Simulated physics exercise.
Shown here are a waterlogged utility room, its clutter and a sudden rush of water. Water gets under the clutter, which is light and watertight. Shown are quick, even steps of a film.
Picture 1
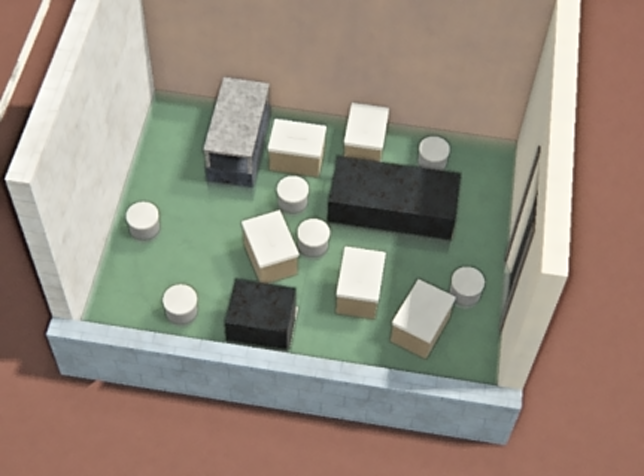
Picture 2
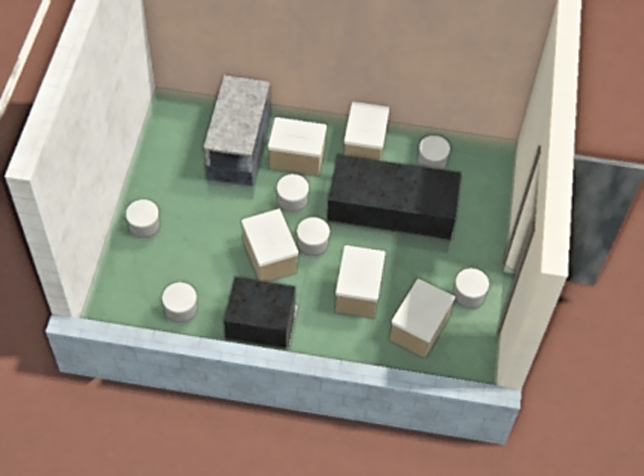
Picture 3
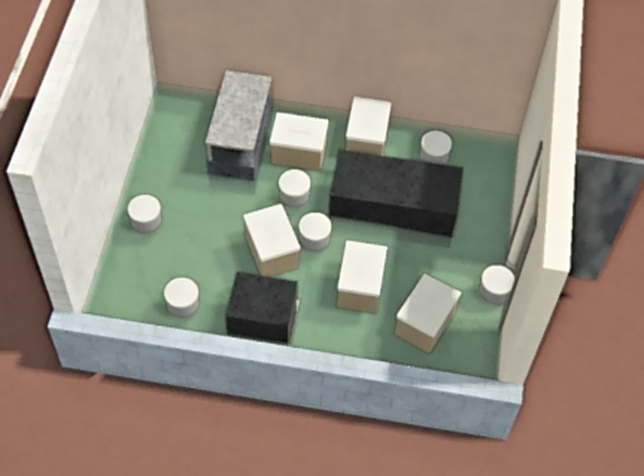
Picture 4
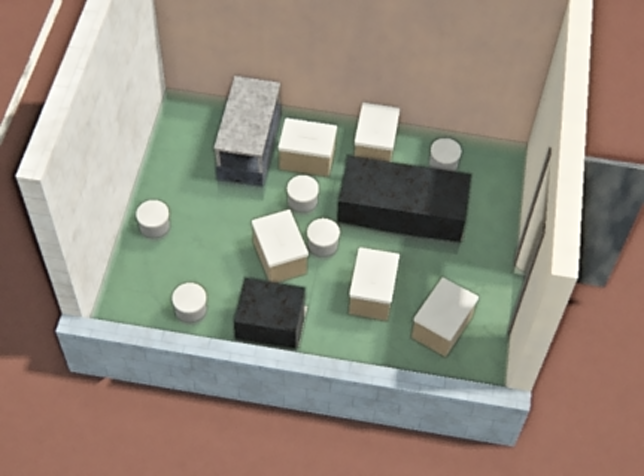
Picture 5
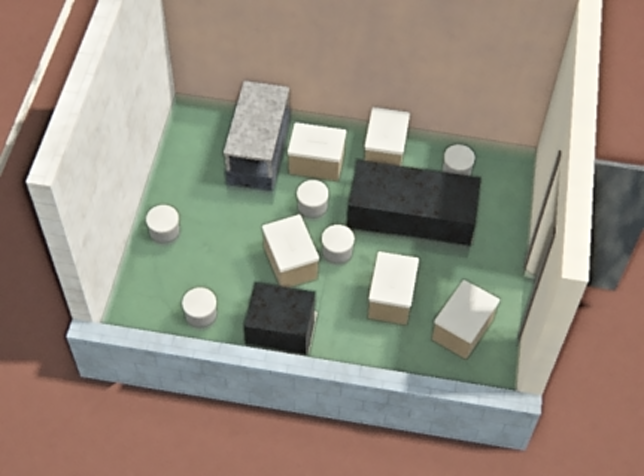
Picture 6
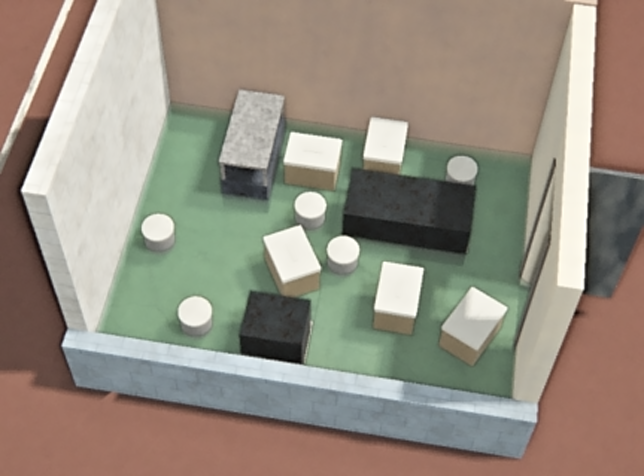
Open-topped room of green water holding pale and dark blocks, a white cylinder sliding out of sight at right, nearby blocks shifting slightly.
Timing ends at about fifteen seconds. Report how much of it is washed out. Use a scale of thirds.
On that scale, between one and two thirds.
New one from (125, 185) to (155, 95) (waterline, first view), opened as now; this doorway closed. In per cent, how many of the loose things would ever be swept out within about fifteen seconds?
Estimated share: Around 60 %.
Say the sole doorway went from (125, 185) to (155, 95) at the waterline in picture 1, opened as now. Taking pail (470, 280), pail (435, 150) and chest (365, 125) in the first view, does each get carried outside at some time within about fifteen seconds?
Taking them as listed: Never leaves, never leaves, never leaves.
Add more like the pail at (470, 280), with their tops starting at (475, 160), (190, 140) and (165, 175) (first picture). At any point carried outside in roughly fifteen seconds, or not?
Here's how it goes, in order: Gets out, then does not get out, then does not get out.
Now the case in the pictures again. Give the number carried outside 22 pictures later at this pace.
The count is 6.
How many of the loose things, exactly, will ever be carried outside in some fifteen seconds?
7.
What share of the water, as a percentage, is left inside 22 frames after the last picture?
About 62 percent.
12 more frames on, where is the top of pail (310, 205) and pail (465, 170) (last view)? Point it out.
Roughly (364, 262), then (510, 263).
A moment on, 1 of 11 are out; 10 afloat.
Next, 3 of 11 are out; 8 afloat.
Later, 6 of 11 are out; 5 afloat.
In the end, 7 of 11 are out; 4 afloat.
